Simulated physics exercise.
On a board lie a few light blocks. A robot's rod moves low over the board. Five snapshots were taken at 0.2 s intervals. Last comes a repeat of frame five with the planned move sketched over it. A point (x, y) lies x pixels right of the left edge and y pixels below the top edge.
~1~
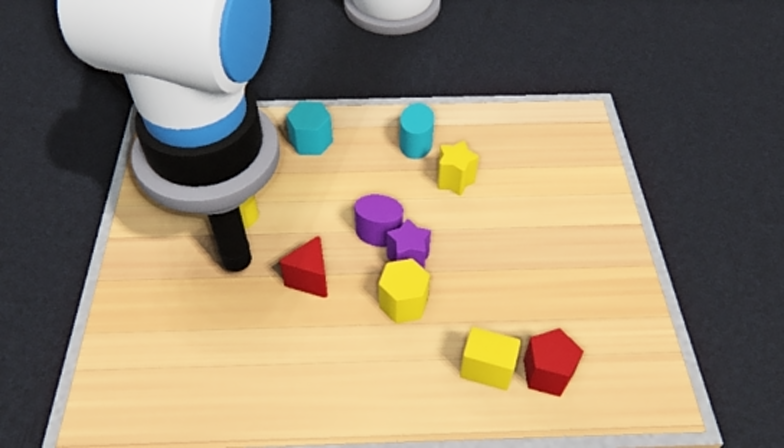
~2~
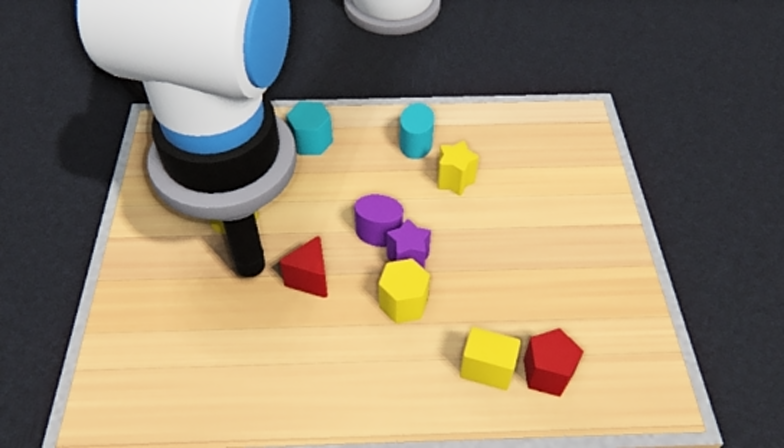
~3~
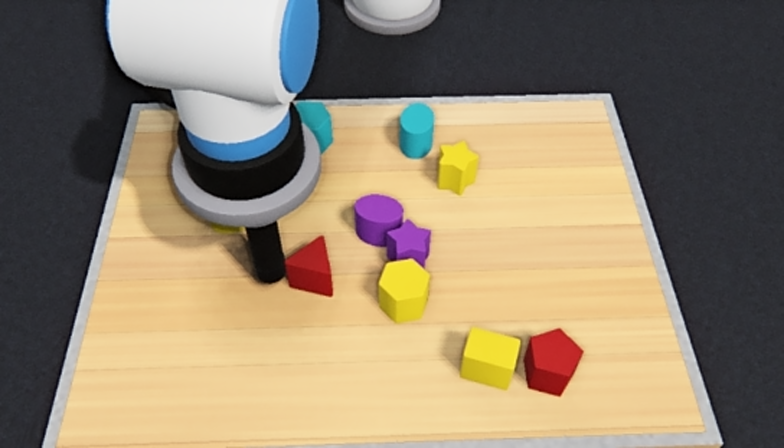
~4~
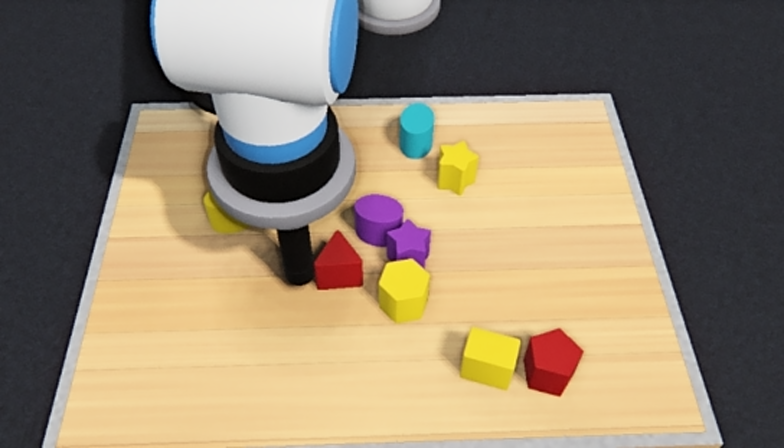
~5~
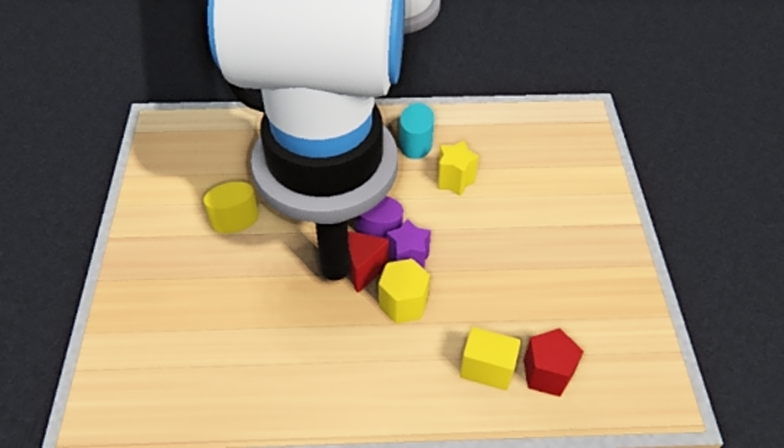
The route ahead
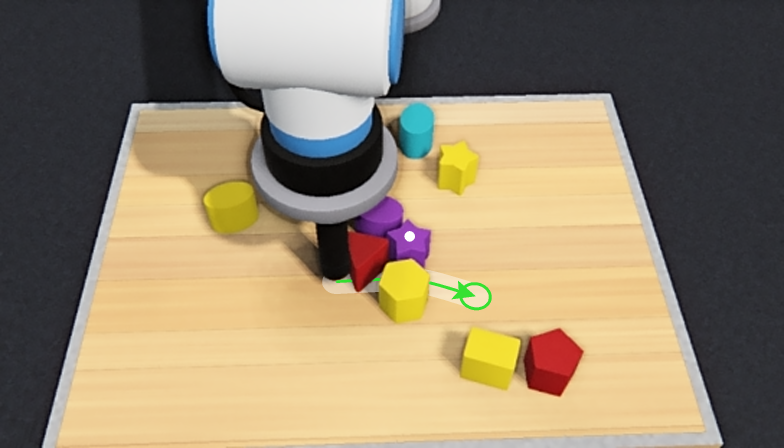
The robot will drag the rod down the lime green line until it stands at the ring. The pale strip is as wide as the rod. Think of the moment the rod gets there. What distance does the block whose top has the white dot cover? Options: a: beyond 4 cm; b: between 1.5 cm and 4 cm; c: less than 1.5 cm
I choose b.
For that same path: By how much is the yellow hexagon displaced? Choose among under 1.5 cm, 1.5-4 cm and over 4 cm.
Overall it shifts between 1.5 and 4 cm.
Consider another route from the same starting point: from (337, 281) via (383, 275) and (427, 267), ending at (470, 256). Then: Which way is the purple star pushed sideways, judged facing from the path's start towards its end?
Pushed left.
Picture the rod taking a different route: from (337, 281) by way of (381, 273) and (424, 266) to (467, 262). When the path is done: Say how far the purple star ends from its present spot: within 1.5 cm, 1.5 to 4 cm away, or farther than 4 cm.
The best fit is over 4 cm.
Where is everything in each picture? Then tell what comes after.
In the first picture, rod tip at (238, 261); block tops, red three-sided block at (307, 256); purple oval block at (379, 207); yellow hexagon at (404, 279); purple star at (410, 236).
In the second picture, rod at (251, 267); blocks unchanged.
In the third picture, rod at (272, 273); red three-sided block at (312, 256).
In the fourth picture, rod at (300, 275); red three-sided block at (338, 252).
In the fifth picture, rod at (336, 270); red three-sided block at (363, 246); purple oval block at (379, 207); yellow hexagon at (404, 279); purple star at (410, 236).
Path on the board, from (337, 281) via (384, 279) and (430, 283), ending at (475, 296); the dot is on the purple star.
What follows on the original path. One third of the way, rod at (385, 267); red three-sided block at (399, 233), turned 50° anticlockwise; yellow hexagon at (411, 281); purple star at (433, 229), turned 15° clockwise.
Two thirds of the way, rod at (432, 271); red three-sided block at (406, 230), turned 65° anticlockwise; yellow hexagon at (433, 291), turned 75° clockwise; purple star at (442, 226).
At the end, rod at (477, 284); red three-sided block at (406, 230), turned 65° anticlockwise; purple oval block in place; yellow hexagon at (437, 293), turned 90° clockwise; purple star at (442, 226).
